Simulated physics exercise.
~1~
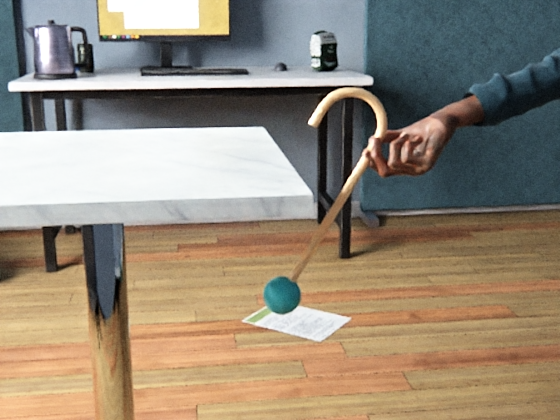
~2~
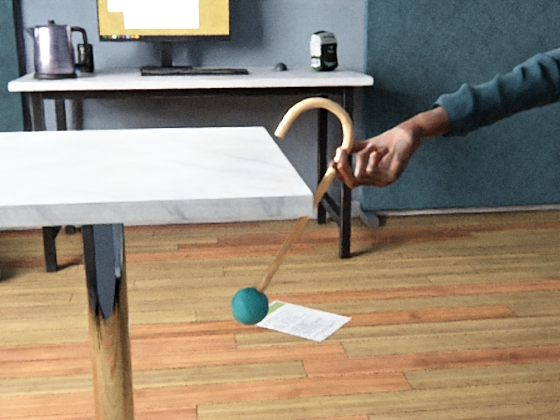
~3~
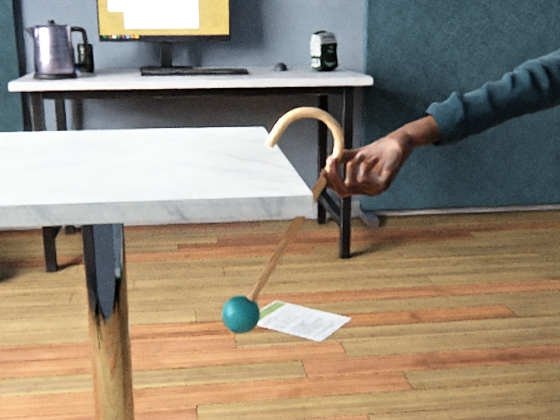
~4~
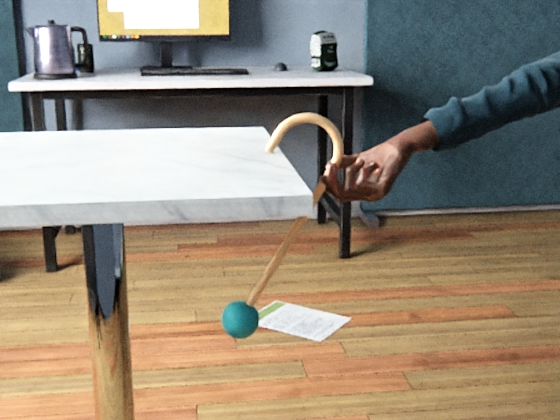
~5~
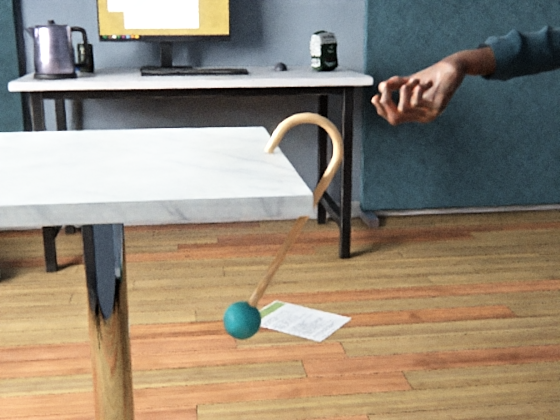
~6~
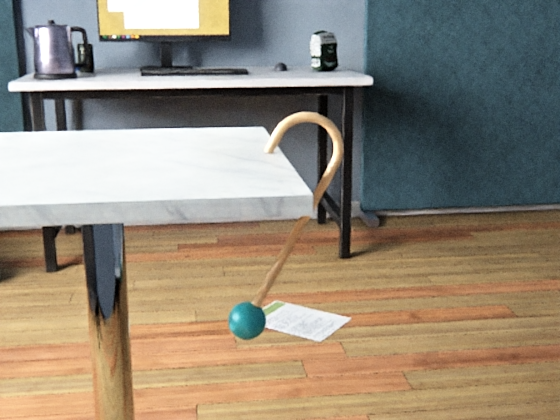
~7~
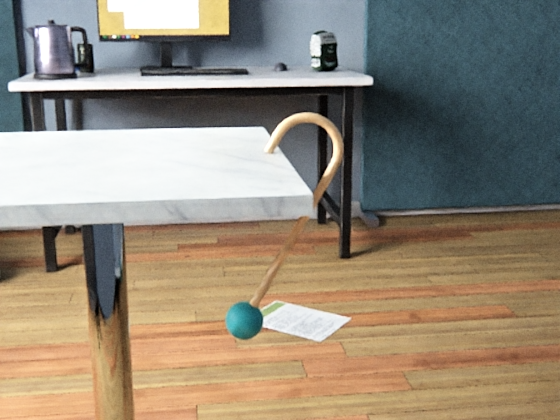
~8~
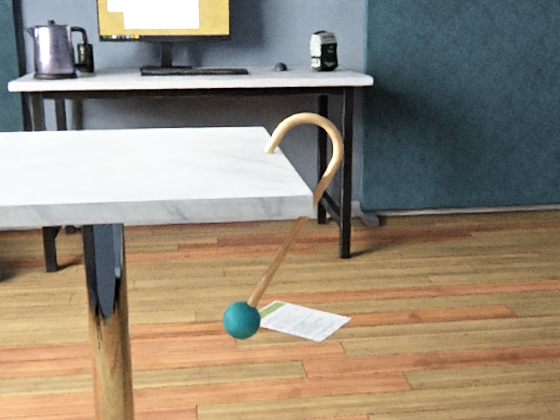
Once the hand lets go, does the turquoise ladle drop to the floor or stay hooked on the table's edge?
It stays hooked on the table's edge, hanging at a slant after the hand has drawn away.
